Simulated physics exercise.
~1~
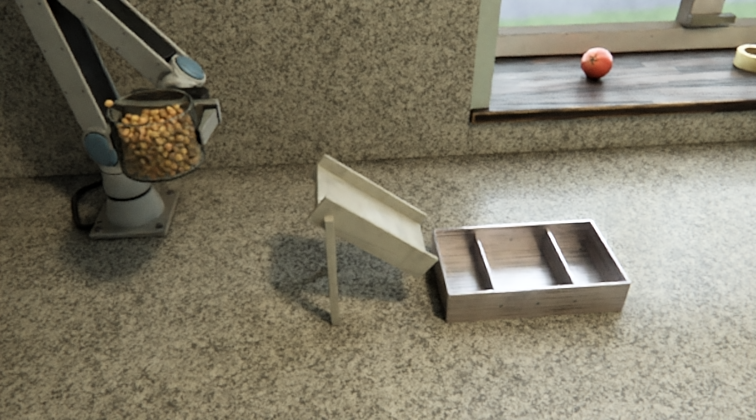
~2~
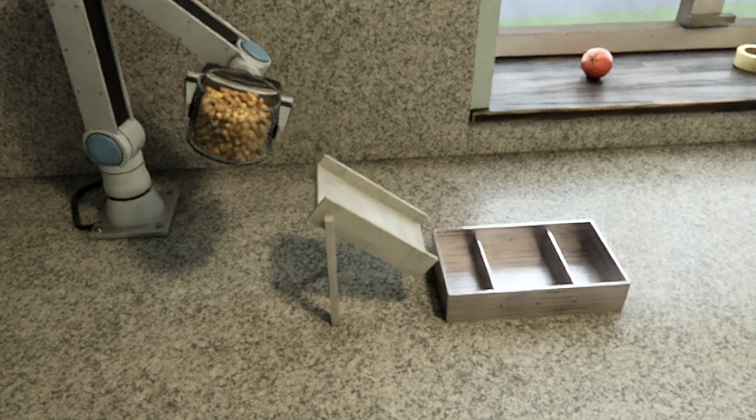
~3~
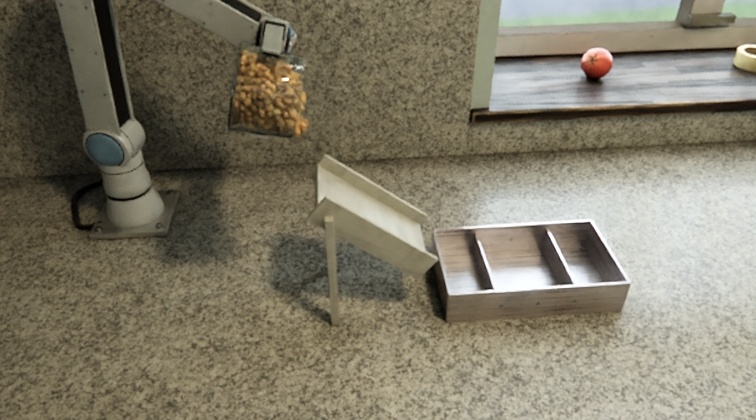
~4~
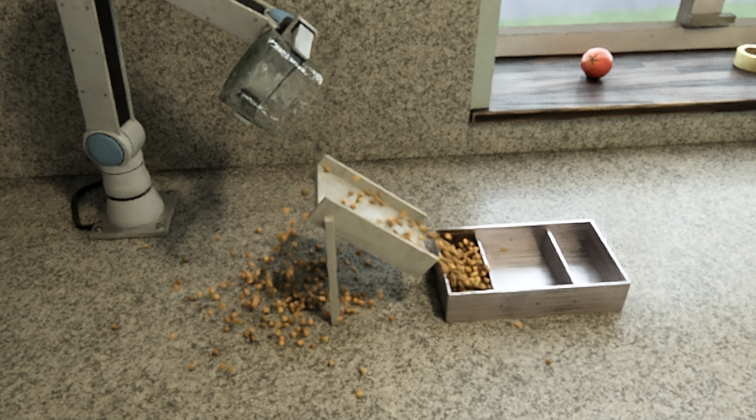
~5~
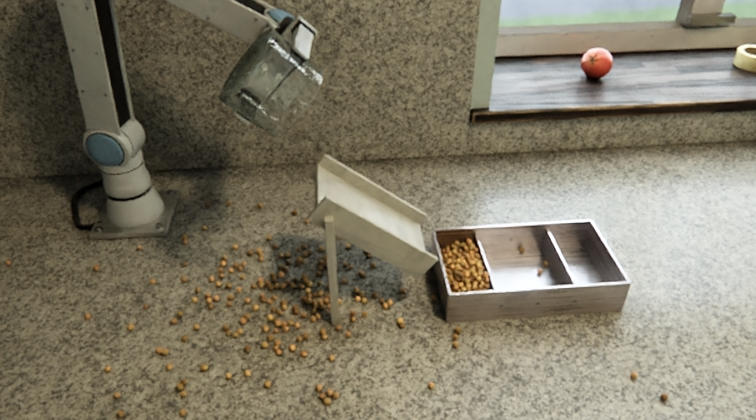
Robot arm tipping a glass cup of chickpeas over a pale chute, most landing in the box's left compartment, many scattering across the counter.
